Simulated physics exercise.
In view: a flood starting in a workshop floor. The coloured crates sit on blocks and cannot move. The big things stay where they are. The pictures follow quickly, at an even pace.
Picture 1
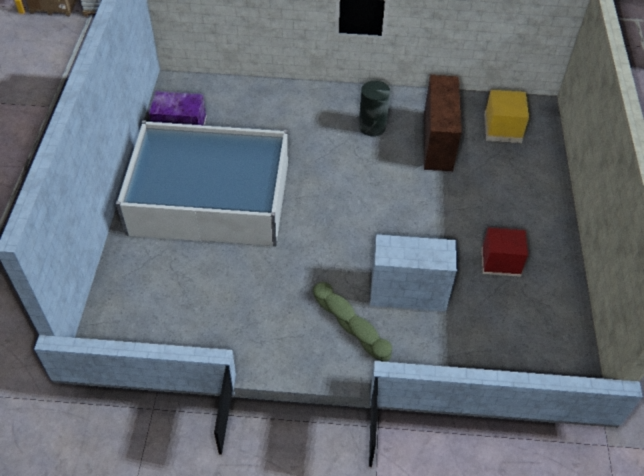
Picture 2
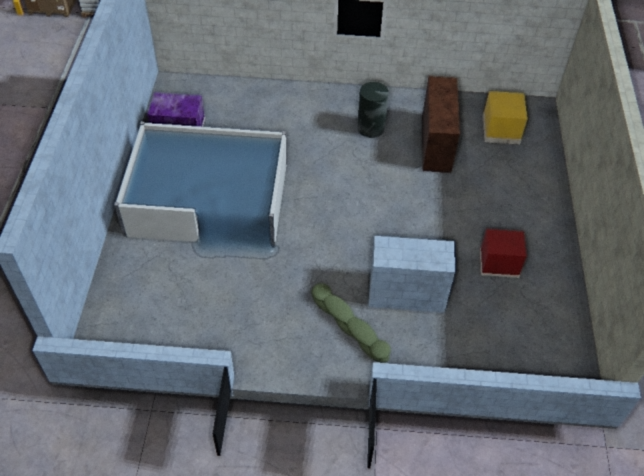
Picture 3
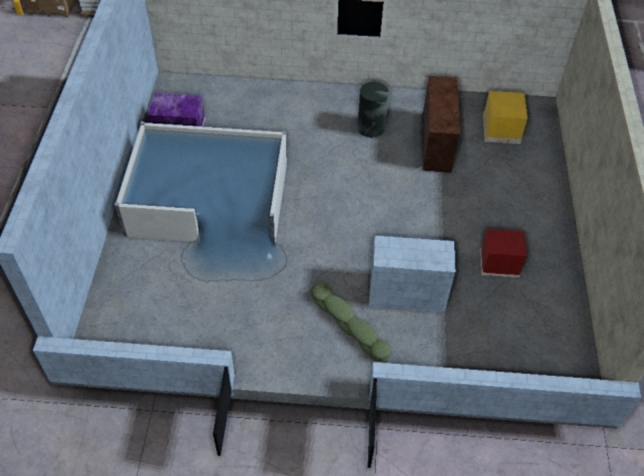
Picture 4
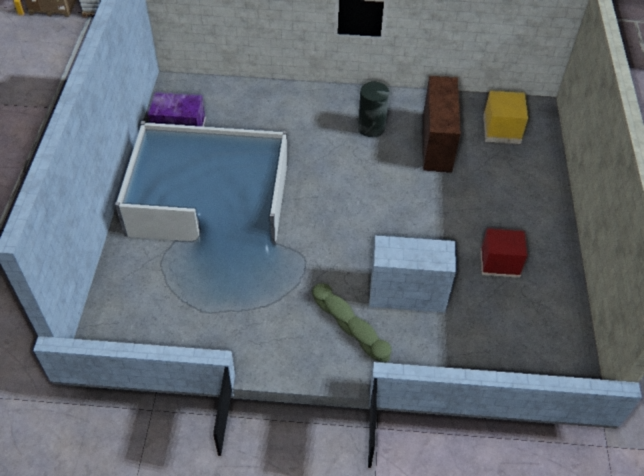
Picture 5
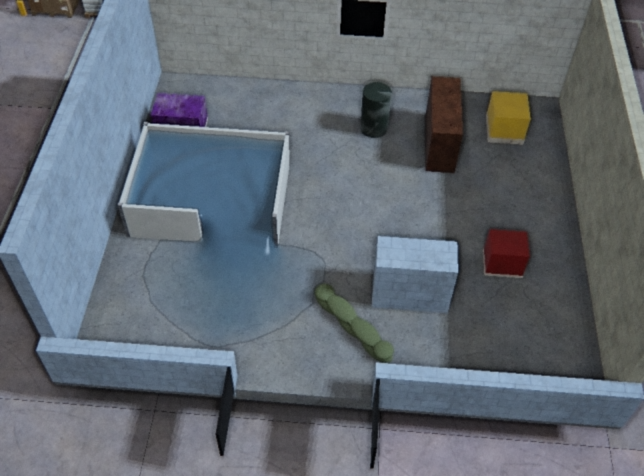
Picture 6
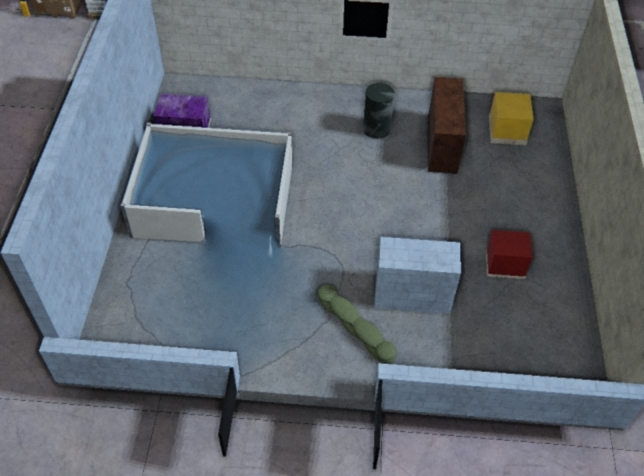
Water sits still in a white-walled tank until a gap opens in the front wall and it begins pouring onto the grey floor. It spreads outward in a thin, widening, rounded sheet, reaching the lumpy green object on the right and the low blue front wall.
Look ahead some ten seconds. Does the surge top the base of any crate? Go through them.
In the end: The red crate keeps dry; the purple crate is soaked; the yellow crate keeps dry.
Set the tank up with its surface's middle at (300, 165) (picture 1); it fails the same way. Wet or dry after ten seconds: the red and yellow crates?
My reading: Red crate is wetted, yellow crate takes water.
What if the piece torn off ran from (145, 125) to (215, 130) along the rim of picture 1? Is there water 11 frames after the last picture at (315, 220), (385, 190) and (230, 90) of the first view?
One after the other: No water, no water, covered.
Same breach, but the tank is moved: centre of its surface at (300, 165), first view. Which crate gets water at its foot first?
The red one.
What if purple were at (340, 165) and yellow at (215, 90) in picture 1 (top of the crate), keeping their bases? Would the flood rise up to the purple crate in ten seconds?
The purple one stays dry.
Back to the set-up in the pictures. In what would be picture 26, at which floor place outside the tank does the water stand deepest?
Near (85, 363).
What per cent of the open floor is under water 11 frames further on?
About 20 per cent.
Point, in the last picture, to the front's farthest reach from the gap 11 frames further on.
At about (454, 393).
A moment on, water covers 20 % of the floor; the red crate not reached, the purple crate not reached, the yellow crate not reached.
Next, water covers 20 % of the floor; the red crate not reached, the purple crate not reached, the yellow crate not reached.
Then, water covers 30 % of the floor; the red crate not reached, the purple crate not reached, the yellow crate not reached.
Later, water covers 40 % of the floor; the red crate water round its plinth, the purple crate water round its plinth, the yellow crate not reached.
In the end, water covers 60 % of the floor; the red crate stayed above the water, the purple crate was topped, the yellow crate stayed above the water.
